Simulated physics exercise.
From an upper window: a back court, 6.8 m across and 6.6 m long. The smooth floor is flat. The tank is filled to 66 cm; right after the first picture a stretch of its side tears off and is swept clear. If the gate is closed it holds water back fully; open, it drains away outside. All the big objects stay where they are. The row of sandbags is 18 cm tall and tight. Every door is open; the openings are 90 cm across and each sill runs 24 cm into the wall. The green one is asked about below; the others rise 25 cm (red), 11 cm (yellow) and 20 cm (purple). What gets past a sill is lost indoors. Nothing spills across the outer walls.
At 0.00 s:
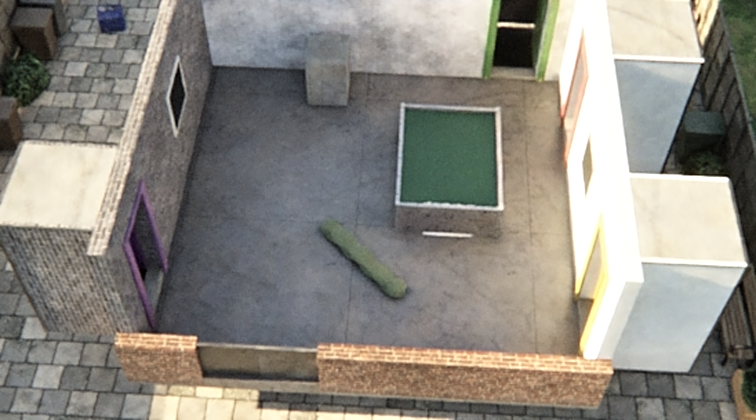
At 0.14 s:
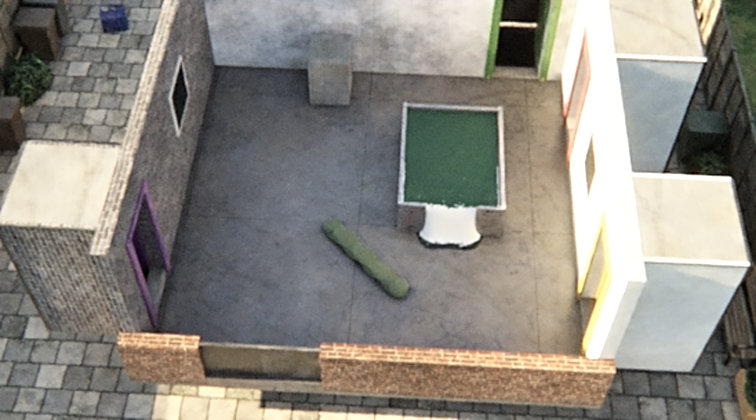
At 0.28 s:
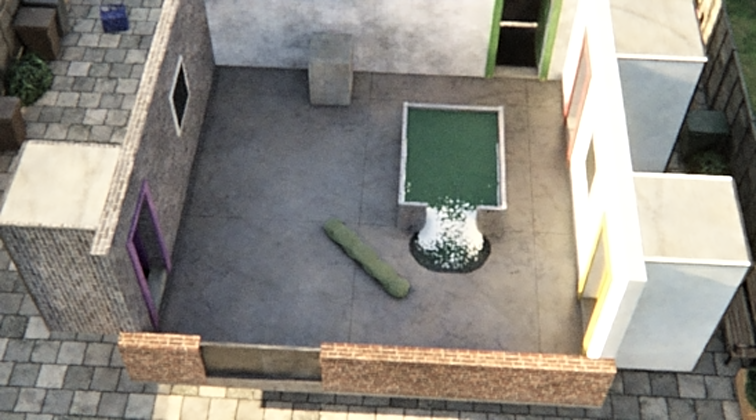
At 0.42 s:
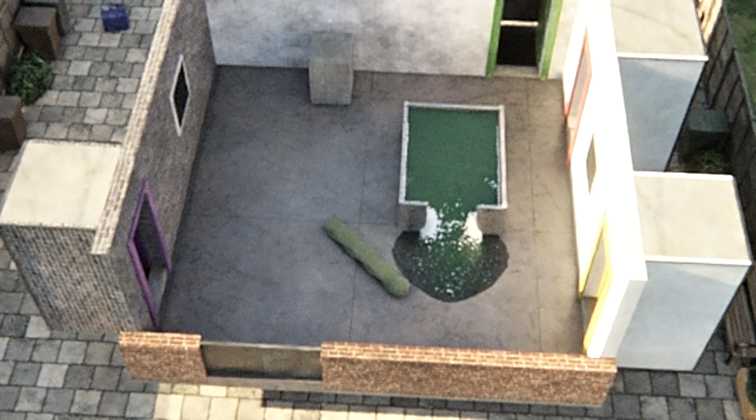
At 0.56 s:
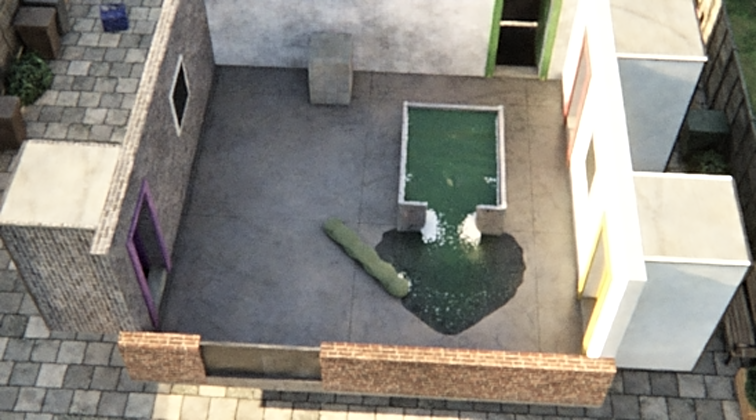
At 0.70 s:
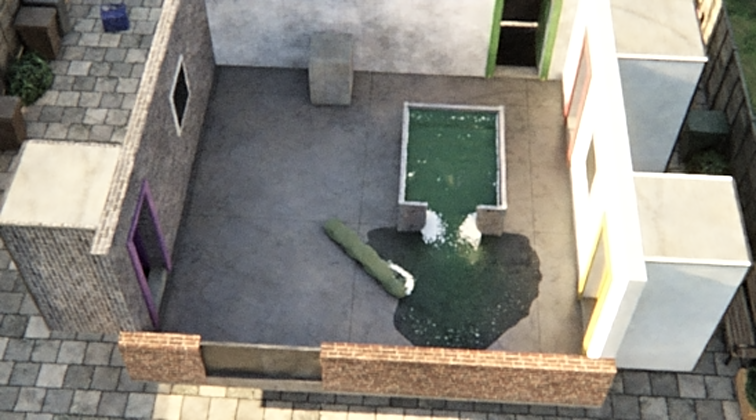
Green water poured out through a gap in the near side of a raised tank in a walled court, spreading across the grey floor in a widening dark pool that reached the mossy log lying nearby.
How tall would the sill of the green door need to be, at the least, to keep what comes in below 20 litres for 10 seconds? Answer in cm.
It would have to be roughly 9 cm high.
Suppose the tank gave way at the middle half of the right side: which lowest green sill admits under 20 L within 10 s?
About 20 cm.
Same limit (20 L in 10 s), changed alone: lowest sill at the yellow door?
Roughly 14.5 cm at yellow.
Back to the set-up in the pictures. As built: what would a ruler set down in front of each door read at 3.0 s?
Depths in cm: Red 0, yellow 18, green 0, purple 0.
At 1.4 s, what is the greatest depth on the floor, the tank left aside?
Roughly 39 cm.
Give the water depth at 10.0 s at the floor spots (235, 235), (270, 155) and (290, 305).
About 4, 3 and 2 cm.
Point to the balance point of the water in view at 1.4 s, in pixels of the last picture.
Near (453, 217).
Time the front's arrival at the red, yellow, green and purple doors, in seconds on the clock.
Red 4.5 s, yellow 1.3 s, green 5.5 s, purple 3.2 s.
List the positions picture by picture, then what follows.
In the first frame, the tank at (450, 158) is whole and still, 66 cm deep; the green door at (519, 40) is dry.
In the second frame, the gap is at (450, 224), the front 0.3 m out at (434, 246); the back of the tank holds 66 cm.
In the third frame, the gap is at (450, 224), the front 0.7 m out at (430, 266); the back of the tank holds 66 cm.
In the fourth frame, water pours out at (451, 223) and has run 1.3 m, to (441, 296); about 7 cm deep outside, 66 cm at the back.
In the fifth frame, the gap is at (450, 223), the front 1.9 m out at (443, 328); the back of the tank holds 66 cm.
In the sixth frame, water pours out at (450, 223) and has run 2.5 m, to a hidden place; about 4 cm deep outside, 62 cm at the back; the green door at (522, 39), 4.0 m from the gap, is still 3.9 m from the nearest water.
After 1.4 s water covers 20 % of the floor, deepest (39 cm) near (452, 235); it has not reached the green door.
After 3.0 s water covers 35 % of the floor, deepest (29 cm) near (580, 383); it has not reached the green door.
After 10.0 s water covers 90 % of the floor, deepest (10 cm) near (580, 383); 10 cm at the green door, 29 litres in over its 8 cm sill.
At the green door as built, the water arrived by 5.6 s and peaked near 14 cm at 6.0 s.
Run again over the same 10 s with other heights there, 36 litres in over 7.5 cm, 9 litres over 10.5 cm. The limit of 20 litres is kept from about 9 cm up.
